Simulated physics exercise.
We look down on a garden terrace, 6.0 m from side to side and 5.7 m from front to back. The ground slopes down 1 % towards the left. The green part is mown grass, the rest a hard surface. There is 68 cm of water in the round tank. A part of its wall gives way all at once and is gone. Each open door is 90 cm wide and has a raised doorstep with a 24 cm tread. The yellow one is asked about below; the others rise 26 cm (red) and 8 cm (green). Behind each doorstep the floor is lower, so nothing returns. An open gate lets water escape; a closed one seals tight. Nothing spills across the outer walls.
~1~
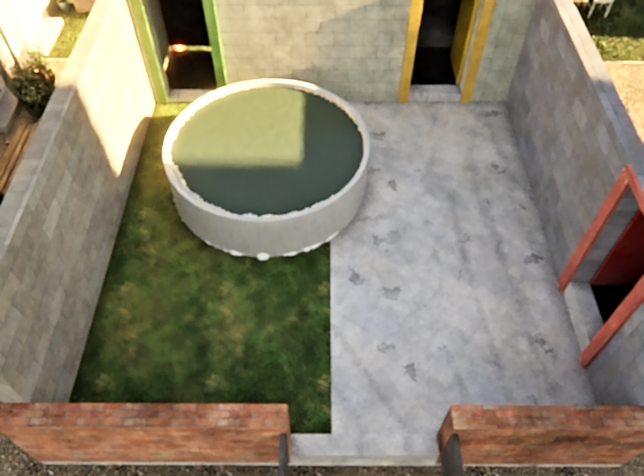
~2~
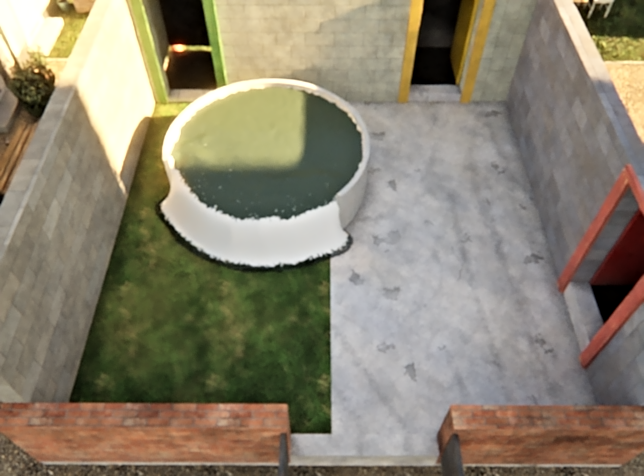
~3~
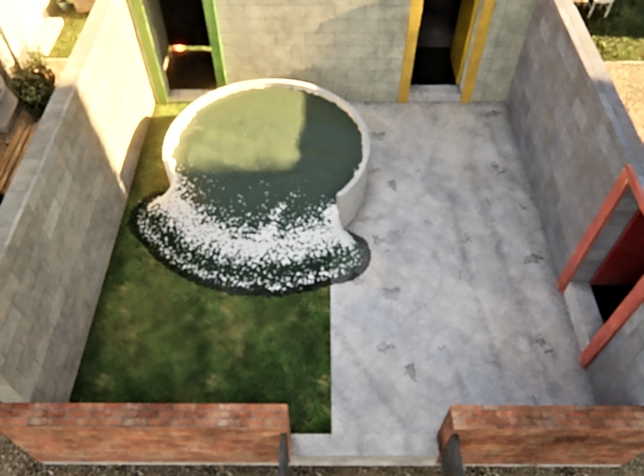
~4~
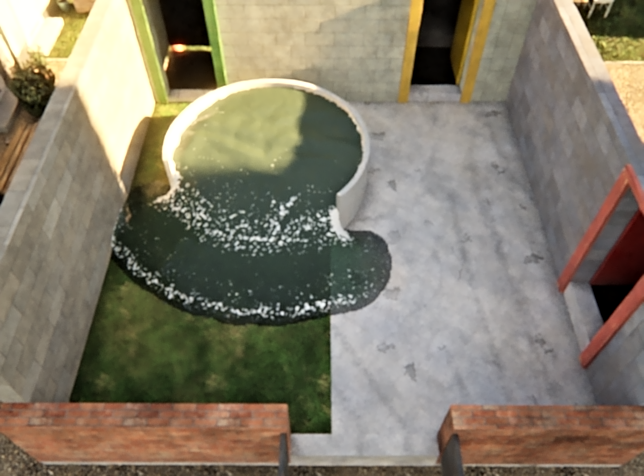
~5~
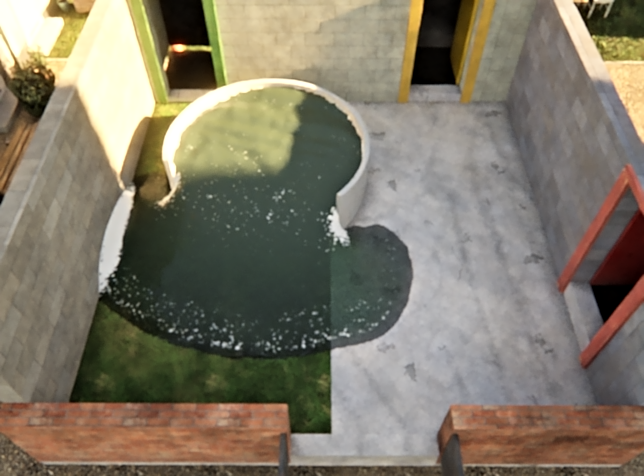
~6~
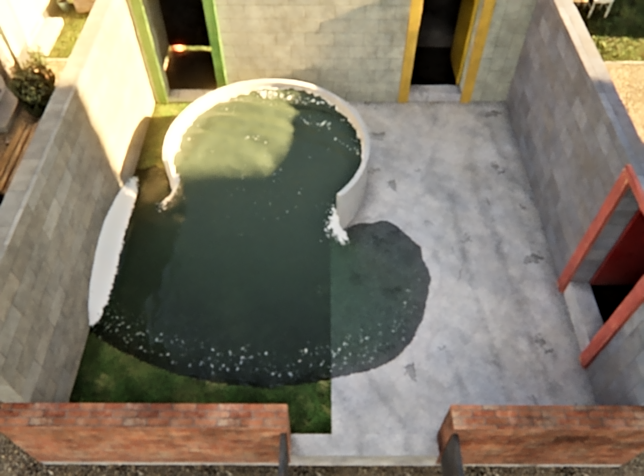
On a walled terrace, a round tank's front wall gives way and water spreads across grass and paving.
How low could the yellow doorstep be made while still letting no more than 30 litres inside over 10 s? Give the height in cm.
Close to 10 cm is just enough.
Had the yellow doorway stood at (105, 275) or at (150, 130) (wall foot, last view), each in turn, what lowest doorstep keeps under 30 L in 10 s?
Roughly 25 and 9.0 cm.
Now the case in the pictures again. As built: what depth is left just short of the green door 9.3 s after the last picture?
About 15.5 cm.
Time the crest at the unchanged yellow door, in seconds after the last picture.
At about 5.5 s.
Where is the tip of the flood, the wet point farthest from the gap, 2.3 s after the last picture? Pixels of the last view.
Around (602, 433).
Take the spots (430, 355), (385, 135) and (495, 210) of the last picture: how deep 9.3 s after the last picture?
About 7, 12 and 5 cm.
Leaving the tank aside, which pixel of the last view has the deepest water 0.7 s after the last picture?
At about (61, 432).
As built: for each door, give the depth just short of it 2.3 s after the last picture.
In cm: Red 7, green 3, yellow 0.
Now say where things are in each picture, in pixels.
Still water, 68 cm deep, in the round tank at (267, 147); the yellow door at (444, 50) is dry, in the first picture.
The front is at (341, 249), 0.3 m from the gap at (237, 239); 0.6 m2 of floor is wet, 68 cm left at the back, in the second picture.
The gap is at (237, 241), the front 0.7 m out at (350, 274); the back of the round tank holds 68 cm, in the third picture.
The gap is at (238, 243), the front 1.2 m out at (365, 302); the back of the round tank holds 68 cm, in the fourth picture.
The front is at (376, 331), 1.6 m from the gap at (238, 244); 6.6 m2 of floor is wet, 68 cm left at the back, in the fifth picture.
The gap is at (238, 244), the front 1.9 m out at (373, 362); the back of the round tank holds 65 cm; the yellow door at (444, 50), 4.4 m from the gap, is still 3.0 m from the nearest water, in the sixth picture.
Then, 0.7 s after the last picture water covers 55 % of the floor, deepest (46 cm) near (61, 432); it has not reached the yellow door.
Then, 2.3 s after the last picture water covers 55 % of the floor, deepest (38 cm) near (61, 432); it has not reached the yellow door.
Then, 9.3 s after the last picture water covers 100 % of the floor, deepest (18 cm) near (313, 119); 13 cm at the yellow door, 2 litres in over its 16 cm doorstep.
At the yellow door as built, the water peaked near 17 cm, 5.5 s after the last picture.
With a doorstep of 9 cm, 41 litres would have come in within the 10 s; with 12.5 cm, 10 litres. So under 30 litres takes about 10 cm.
